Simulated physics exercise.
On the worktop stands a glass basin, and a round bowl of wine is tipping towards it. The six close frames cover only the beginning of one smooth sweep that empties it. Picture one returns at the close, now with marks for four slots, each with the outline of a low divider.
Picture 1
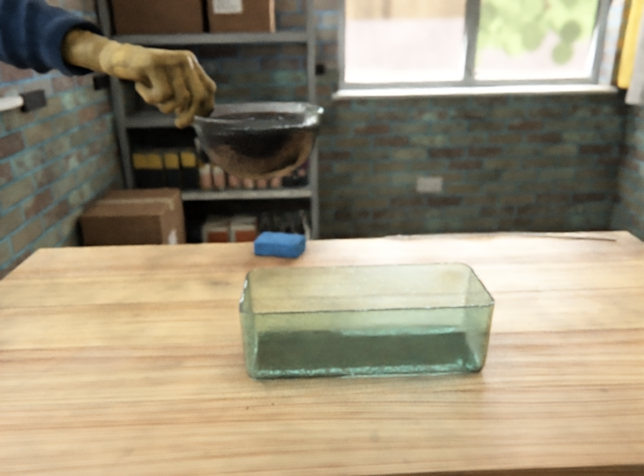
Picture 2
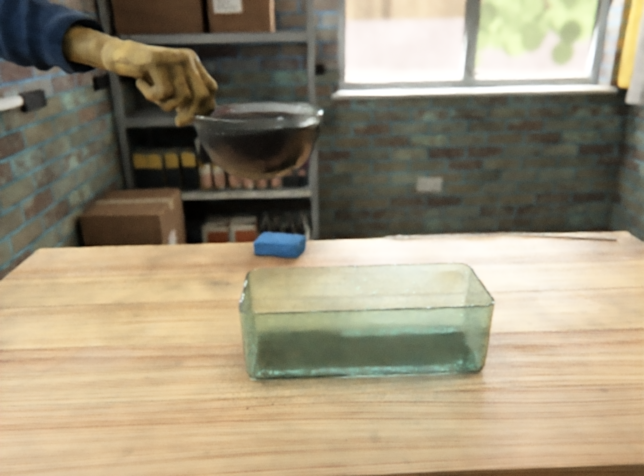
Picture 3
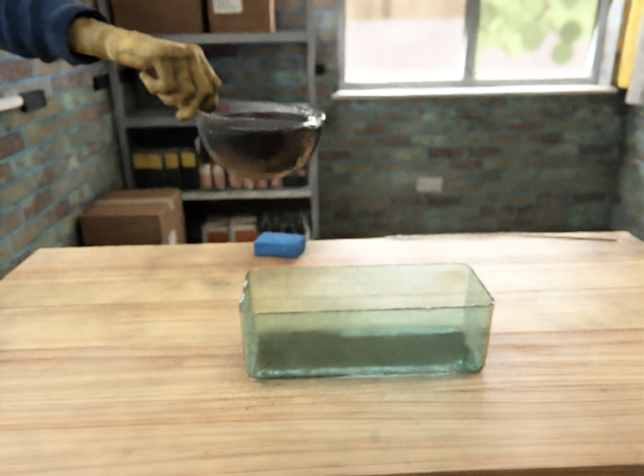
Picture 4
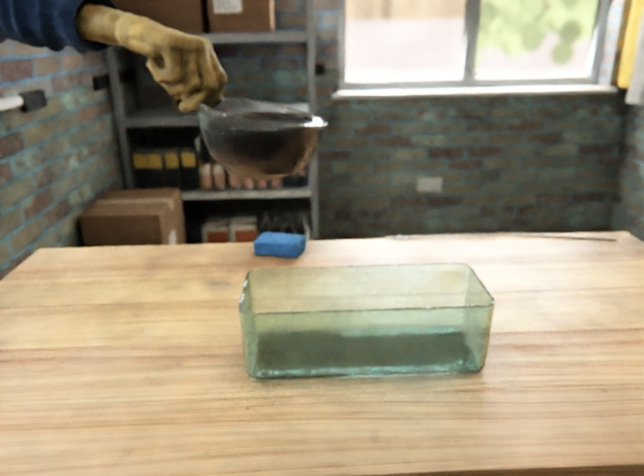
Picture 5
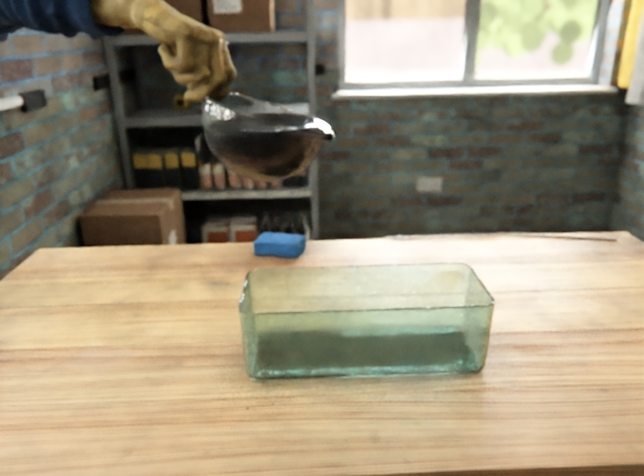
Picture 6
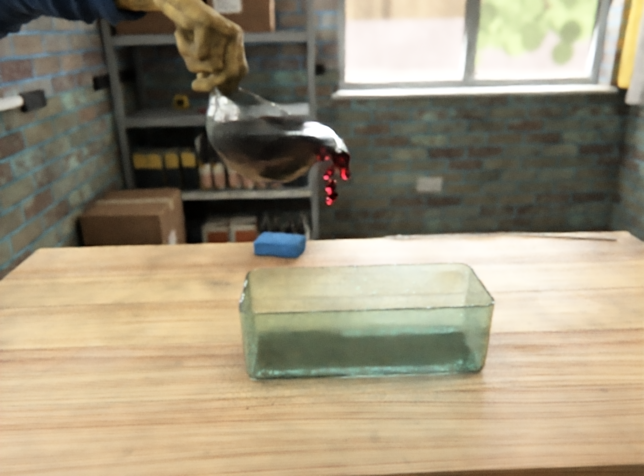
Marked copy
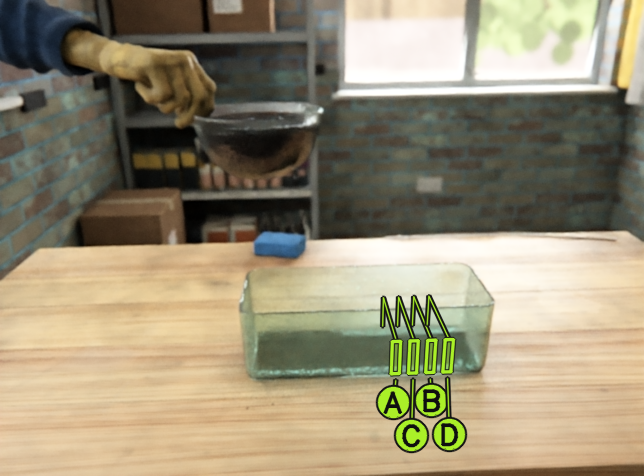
A gloved hand tips a round bowl rightward until red wine dribbles over its lip.
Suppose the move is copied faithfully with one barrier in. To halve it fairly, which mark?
Slot A does it best.
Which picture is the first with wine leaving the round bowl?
In picture 5.
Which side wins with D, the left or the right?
The left one.
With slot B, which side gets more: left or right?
More ends on the left.
In lime, A at (395, 380); B at (430, 378); C at (413, 379); D at (447, 378).
With A, about 53 % ends left of the wall and 45 % right of it.
With B, about 96 % ends left of the wall and 3 % right of it.
With C, about 86 % ends left of the wall and 12 % right of it.
With D, about 93 % ends left of the wall and 6 % right of it.
